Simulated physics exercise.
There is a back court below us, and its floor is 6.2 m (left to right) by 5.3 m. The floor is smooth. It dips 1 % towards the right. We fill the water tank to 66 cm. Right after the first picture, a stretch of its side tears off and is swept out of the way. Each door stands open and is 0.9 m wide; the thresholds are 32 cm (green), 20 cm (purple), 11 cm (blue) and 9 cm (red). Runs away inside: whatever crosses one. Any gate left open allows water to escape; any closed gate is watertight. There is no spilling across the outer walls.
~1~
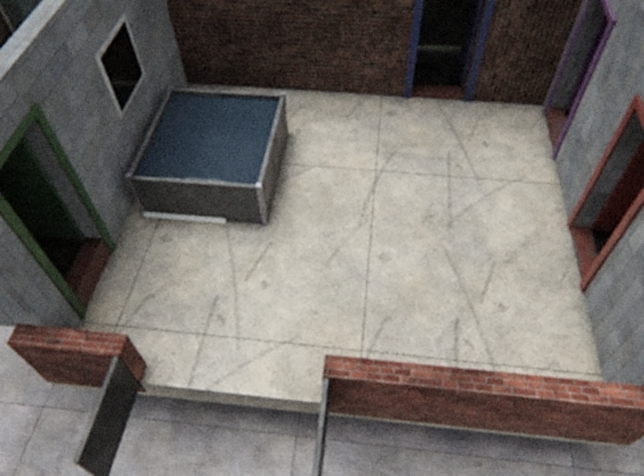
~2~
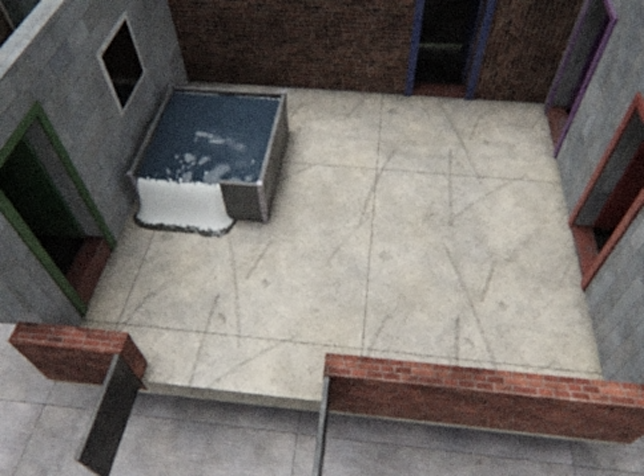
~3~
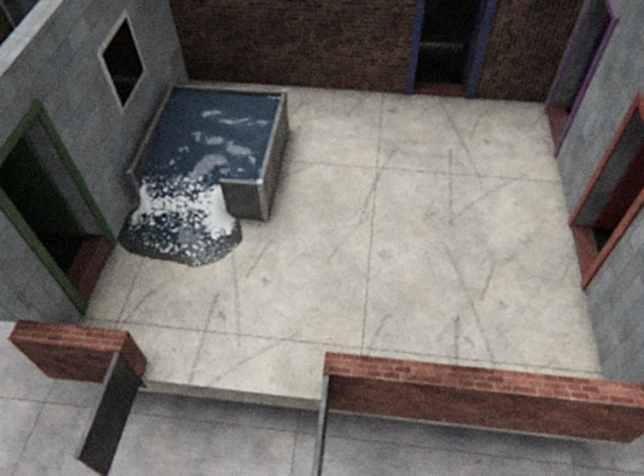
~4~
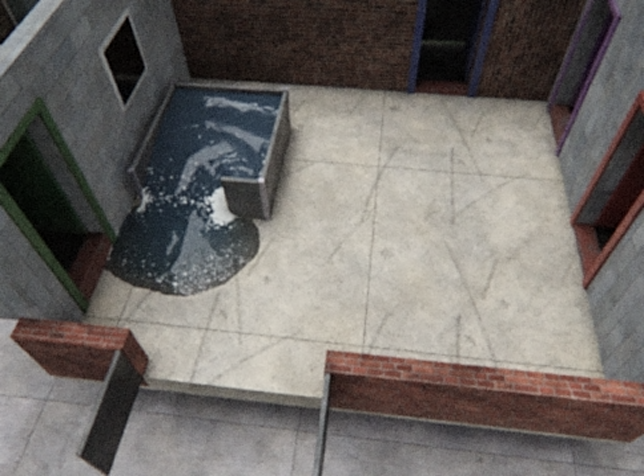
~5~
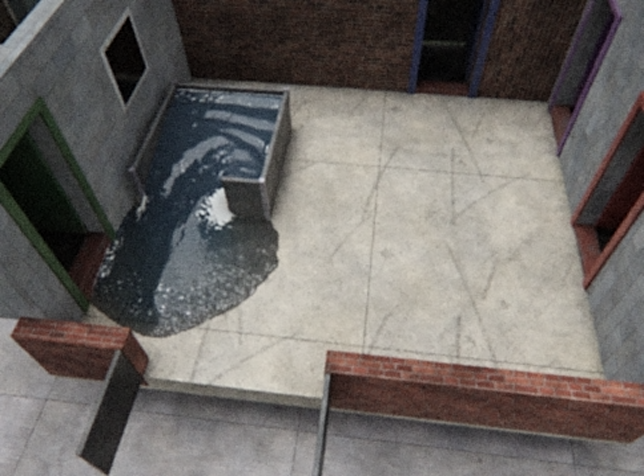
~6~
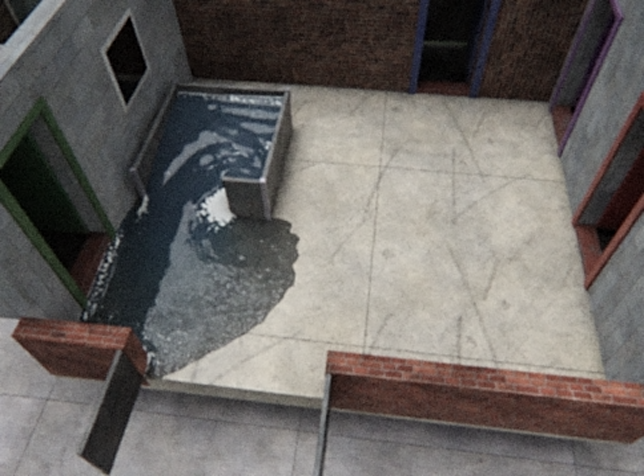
Water in a square tank lies still in the corner of a walled court, then bursts through a gap in the tank's near side in a white, foaming rush. The dark pool spreads across the pale floor toward the viewer, widening past the green-framed doorway and reaching the low brick wall.
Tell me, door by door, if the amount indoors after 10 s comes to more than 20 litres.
Door by door: The green door lets in no more than 20 litres; the purple door lets in no more than 20 litres; the blue door lets in no more than 20 litres; the red door lets in no more than 20 litres.
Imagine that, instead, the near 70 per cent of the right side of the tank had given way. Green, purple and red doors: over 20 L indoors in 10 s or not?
Green door doesn't reach it, purple door doesn't reach it, red door surpasses it.
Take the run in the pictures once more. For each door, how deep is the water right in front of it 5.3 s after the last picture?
Door by door in cm, green shows 11, purple shows 2, blue shows 0, red shows 9.
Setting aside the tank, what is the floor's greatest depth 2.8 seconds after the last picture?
About 22 cm at most.
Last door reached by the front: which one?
Door: Blue.
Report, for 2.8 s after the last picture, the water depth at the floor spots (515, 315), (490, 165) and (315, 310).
Depths: About 2, 0 and 6 centimetres.
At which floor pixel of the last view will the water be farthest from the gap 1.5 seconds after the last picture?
(406, 387).
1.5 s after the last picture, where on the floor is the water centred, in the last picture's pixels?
Its balance point sits around (193, 230).
Then, 0.7 s after the last picture water covers 20 % of the floor and is deepest (53 cm) near (71, 347); green door 25 cm at the sill, 0 L in, purple door not reached, blue door not reached, red door not reached.
Then, 1.5 s after the last picture water covers 20 % of the floor and is deepest (42 cm) near (106, 337); green door 27 cm at the sill, 0 L in, purple door not reached, blue door not reached, red door not reached.
Then, 2.8 s after the last picture water covers 35 % of the floor and is deepest (22 cm) near (123, 262); green door 20 cm at the sill, 2 L in, purple door not reached, blue door not reached, red door not reached.
Then, 5.3 s after the last picture water covers 55 % of the floor and is deepest (14 cm) near (607, 410); green door 11 cm at the sill, 2 L in, purple door 2 cm at the sill, 0 L in, blue door not reached, red door 9 cm at the sill, 0 L in.
Then, 9.3 s after the last picture water covers 75 % of the floor and is deepest (10 cm) near (548, 118); green door 5 cm at the sill, 2 L in, purple door 7 cm at the sill, 0 L in, blue door 6 cm at the sill, 0 L in, red door 6 cm at the sill, 1 L in.
